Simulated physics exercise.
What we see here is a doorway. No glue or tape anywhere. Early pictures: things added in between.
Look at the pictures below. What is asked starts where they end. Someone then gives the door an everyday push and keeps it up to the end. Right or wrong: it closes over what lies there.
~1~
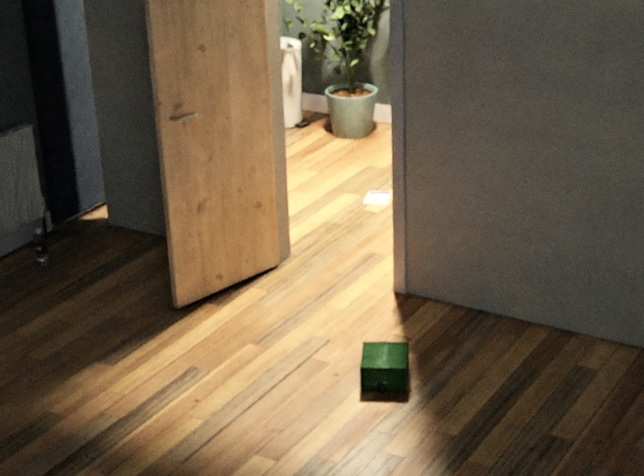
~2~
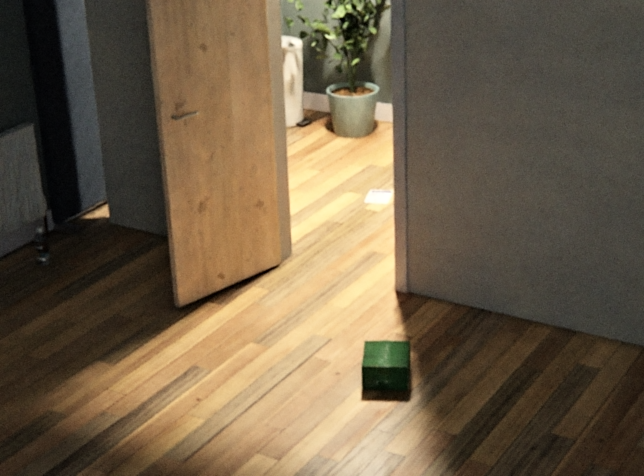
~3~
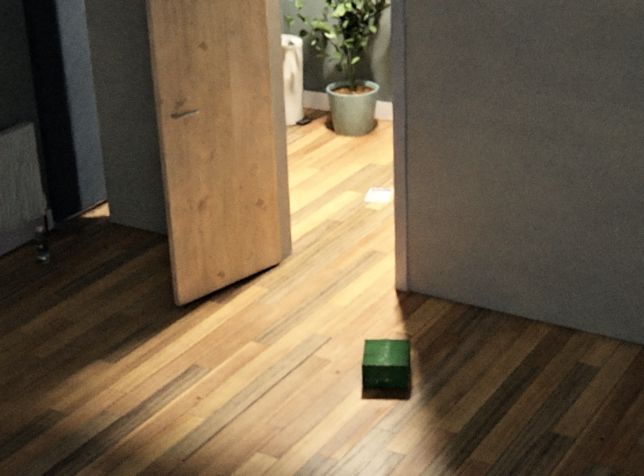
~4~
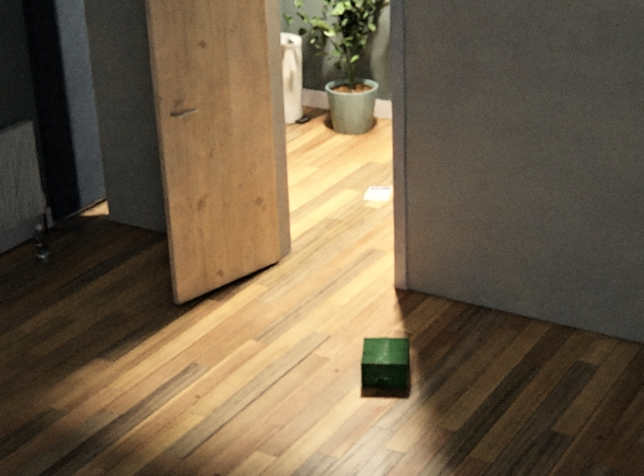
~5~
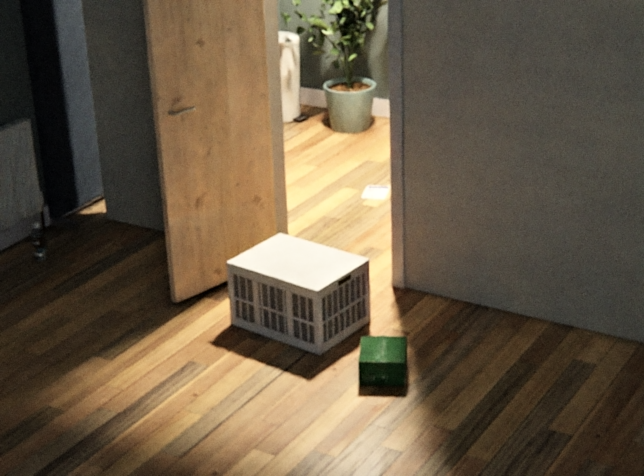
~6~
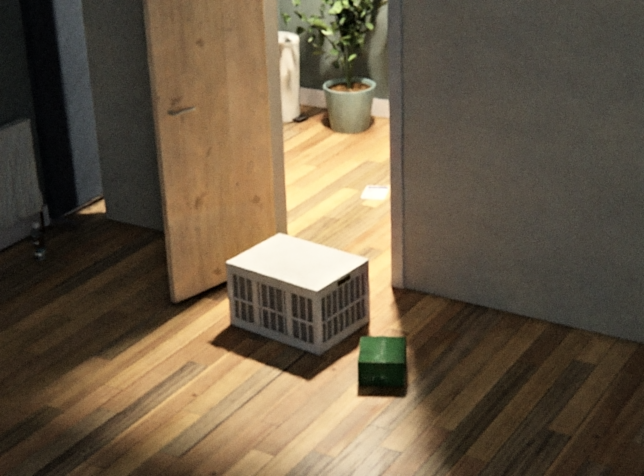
Wrong.
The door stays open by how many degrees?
The door ends up some 75° open.
Then, 0.50 s after the last picture, open by 97°.
Then, 0.80 s after the last picture, open by 87°.
Then, 1.10 s after the last picture, open by 74°.
At rest, open by 74°; both in place. Seen from the same camera at the end, white chest near (299, 292).
